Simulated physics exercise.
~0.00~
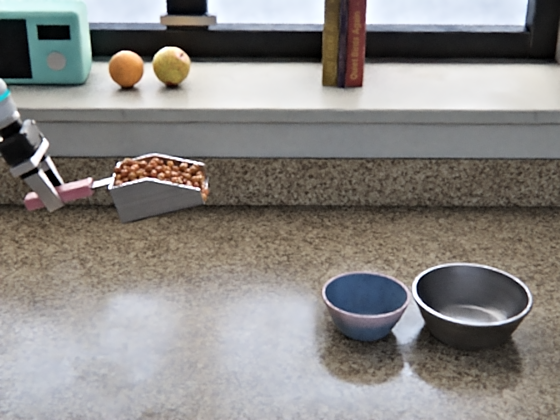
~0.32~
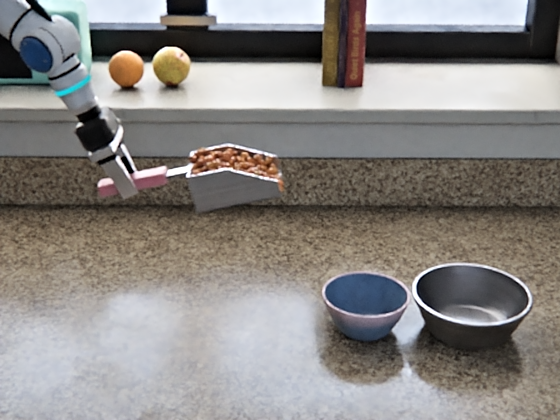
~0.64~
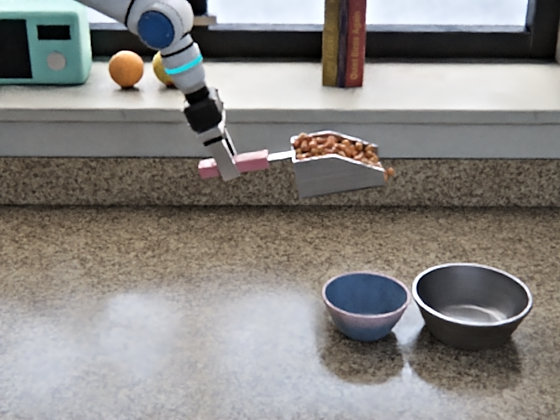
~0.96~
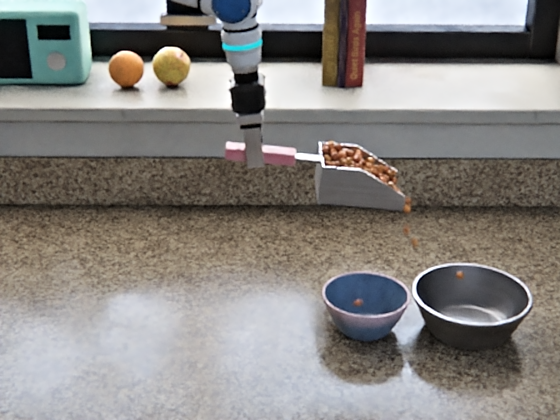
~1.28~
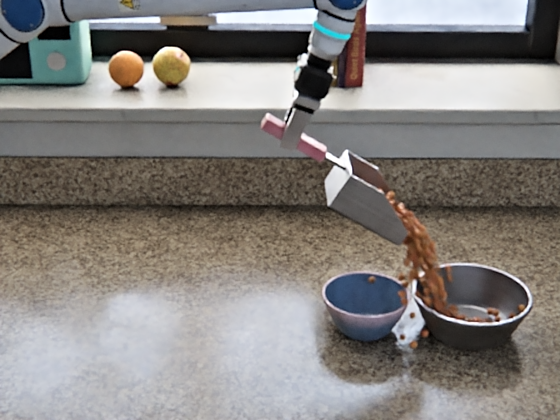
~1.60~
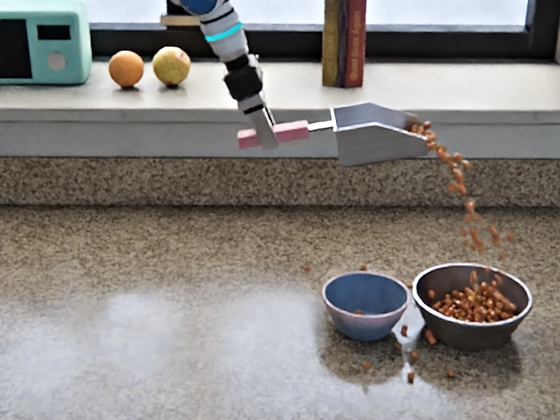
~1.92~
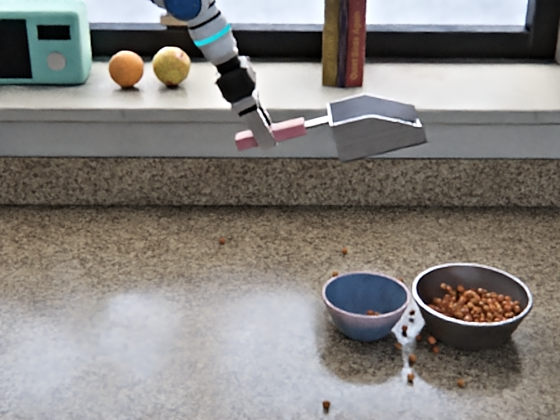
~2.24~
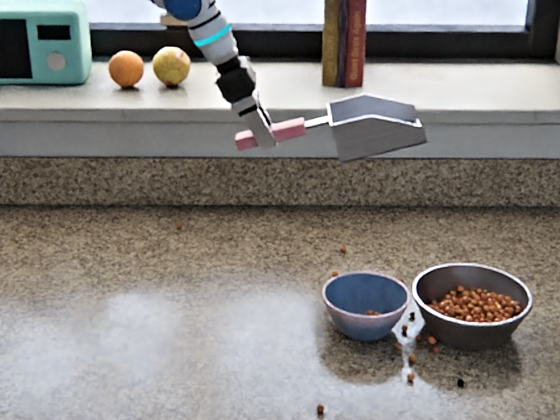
The video shows a robot arm carrying a scoop of small orange-brown beads rightward over a counter, then tipping it so most pour into the metal bowl beside a smaller blue one. The scoop tilts back nearly empty, with a few beads scattered on the counter and in the blue bowl.
